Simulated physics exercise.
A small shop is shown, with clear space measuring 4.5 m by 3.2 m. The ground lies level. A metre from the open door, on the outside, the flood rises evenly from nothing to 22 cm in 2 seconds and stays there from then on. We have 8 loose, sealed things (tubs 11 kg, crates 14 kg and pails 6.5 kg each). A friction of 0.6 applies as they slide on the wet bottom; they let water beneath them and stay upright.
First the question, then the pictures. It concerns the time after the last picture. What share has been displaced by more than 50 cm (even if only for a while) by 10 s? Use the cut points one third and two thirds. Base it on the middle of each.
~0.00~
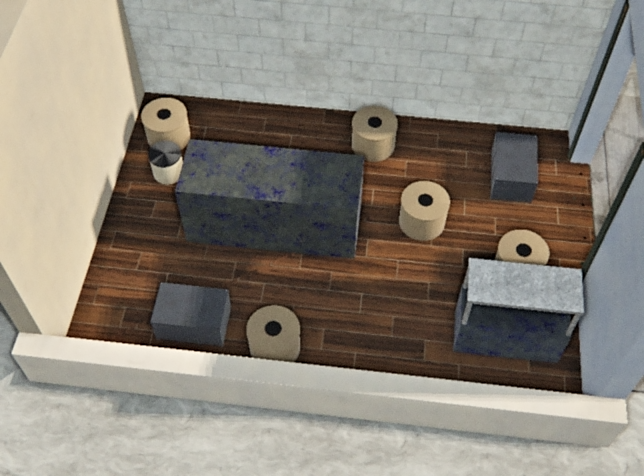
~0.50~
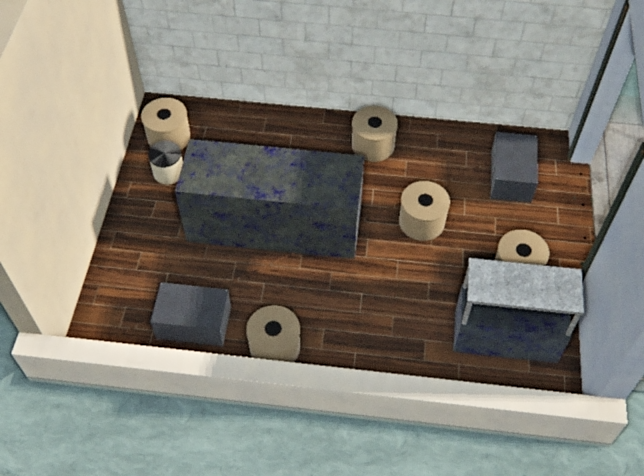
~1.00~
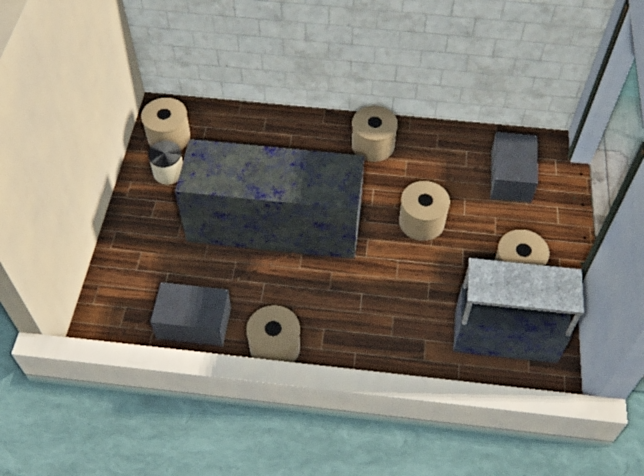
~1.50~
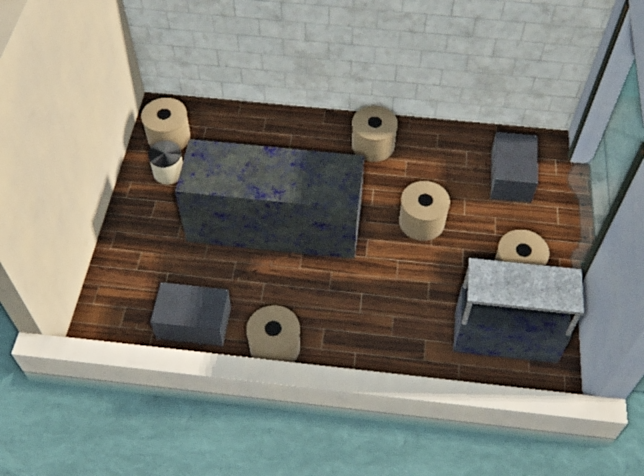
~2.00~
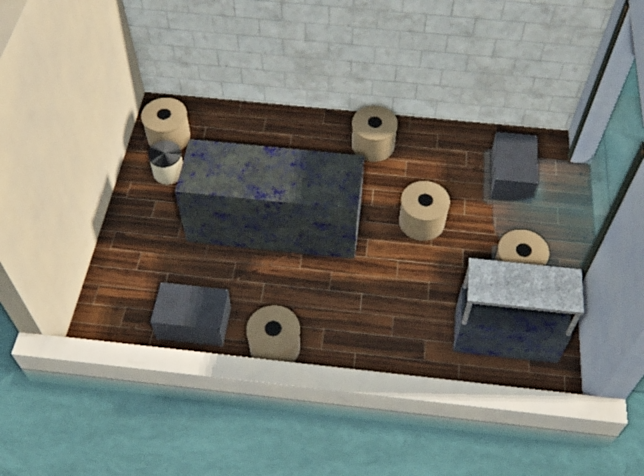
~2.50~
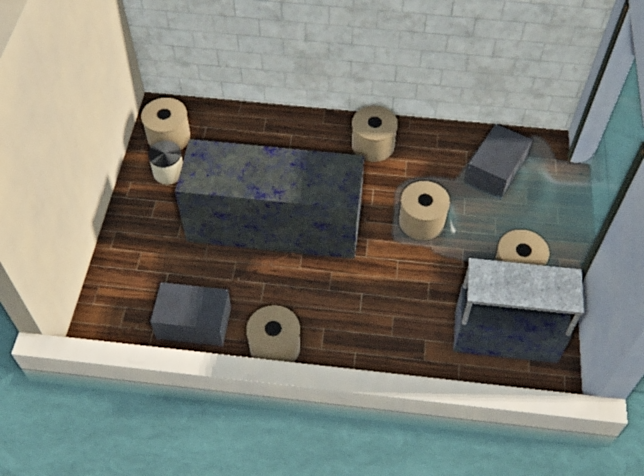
It falls at two thirds or above.
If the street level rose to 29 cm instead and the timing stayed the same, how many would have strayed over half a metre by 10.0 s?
That would give 8.
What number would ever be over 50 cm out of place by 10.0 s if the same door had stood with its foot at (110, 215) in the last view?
That would give 5.
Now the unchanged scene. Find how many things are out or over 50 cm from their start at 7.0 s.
5 in all.
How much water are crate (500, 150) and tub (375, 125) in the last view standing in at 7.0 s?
First roughly 13 cm, second roughly 16 cm.
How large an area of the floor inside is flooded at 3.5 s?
My estimate is roughly 6.5 m2.
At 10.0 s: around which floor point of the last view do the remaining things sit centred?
About (210, 285).
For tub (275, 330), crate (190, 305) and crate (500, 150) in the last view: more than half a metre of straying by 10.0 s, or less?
Result, in order: Exceeded / stayed within / exceeded.
After 3.5 s 1 of 8 are over 50 cm from their spots; 1 afloat.
After 4.5 s 2 of 8 are over 50 cm from their spots; 3 afloat.
After 7.0 s 5 of 8 are over 50 cm from their spots; 7 afloat.
After 10.0 s 7 of 8 are over 50 cm from their spots, and 7 have been at some point; 8 afloat.
